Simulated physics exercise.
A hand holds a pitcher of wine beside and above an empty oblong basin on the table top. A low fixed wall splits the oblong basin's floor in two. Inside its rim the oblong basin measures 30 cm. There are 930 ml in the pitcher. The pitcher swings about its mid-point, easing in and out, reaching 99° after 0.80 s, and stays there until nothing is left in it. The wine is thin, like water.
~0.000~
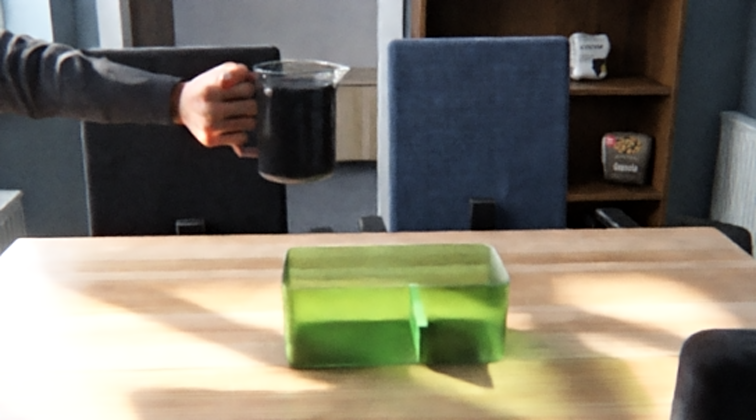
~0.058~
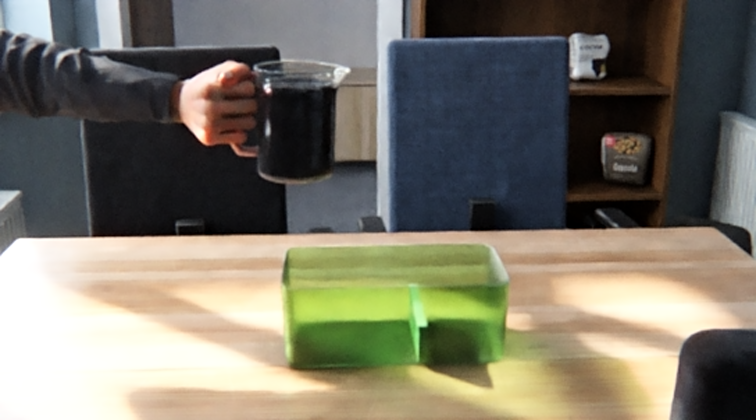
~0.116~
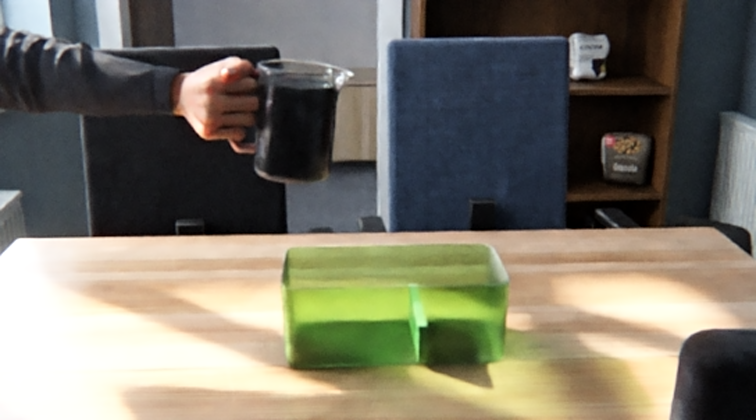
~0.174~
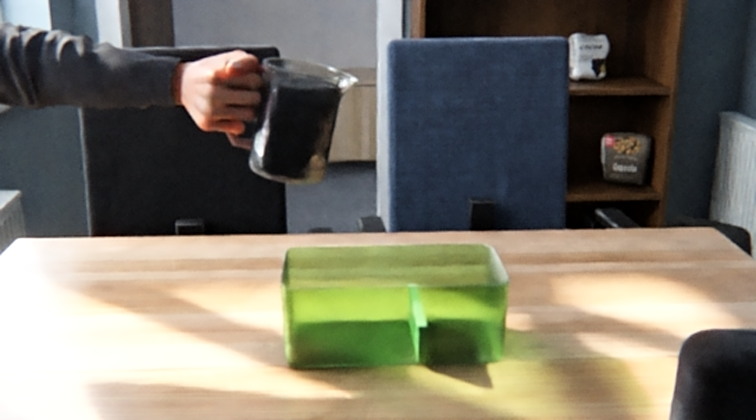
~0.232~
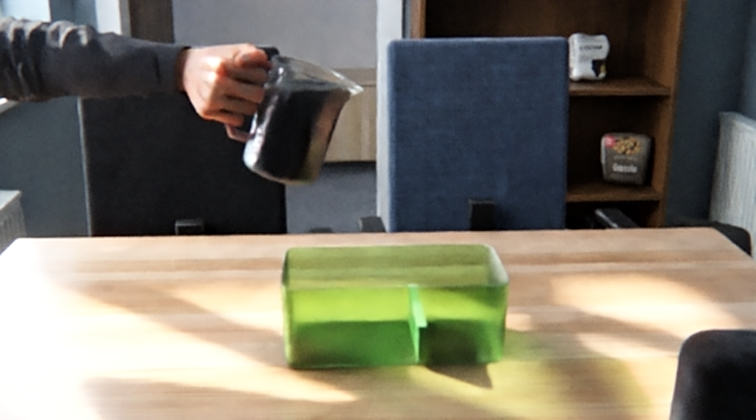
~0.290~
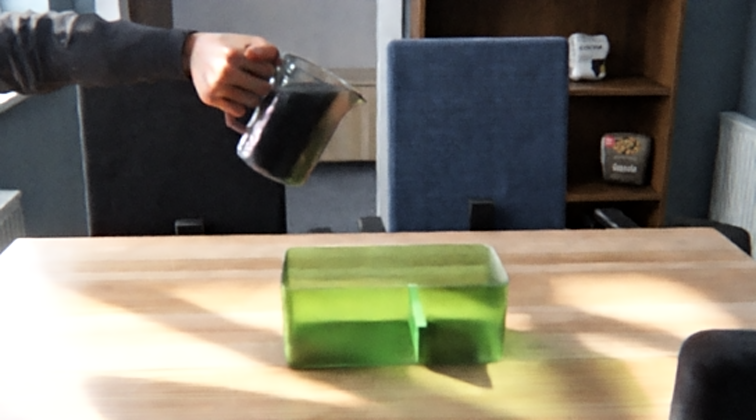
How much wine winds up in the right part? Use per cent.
Roughly 61 per cent is past the wall.
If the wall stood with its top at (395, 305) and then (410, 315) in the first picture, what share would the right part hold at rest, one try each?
In turn about 90 and 75 per cent.
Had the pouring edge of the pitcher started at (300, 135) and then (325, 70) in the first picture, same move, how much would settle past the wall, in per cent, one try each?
First 5, then 5 per cent.
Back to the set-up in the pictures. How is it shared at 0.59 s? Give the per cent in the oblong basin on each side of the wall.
Near 0 on the left, 5 on the right.
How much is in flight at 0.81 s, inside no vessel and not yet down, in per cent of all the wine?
About 28 per cent.
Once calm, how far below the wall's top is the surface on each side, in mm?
Some 42 mm on the left and 18 mm on the right.
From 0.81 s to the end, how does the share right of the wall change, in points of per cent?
It goes up by about 28.
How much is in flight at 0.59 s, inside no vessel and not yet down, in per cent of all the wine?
About 22 per cent.
Then, 0.59 s in, the tilt is 84° and 72 per cent is still to pour, 0 is left of the wall and 5 right of it.
Then, 0.81 s in, the tilt is 99° and 30 per cent is still to pour, 10 is left of the wall and 33 right of it.
Then, 1.05 s in, the tilt is 99° and 9 per cent is still to pour, 22 is left of the wall and 60 right of it.
Then, 1.30 s in, the tilt is 99° and 2 per cent is still to pour, 33 is left of the wall and 61 right of it.
Finally, 37 per cent lies left of the wall, 61 right of it and 2 outside.
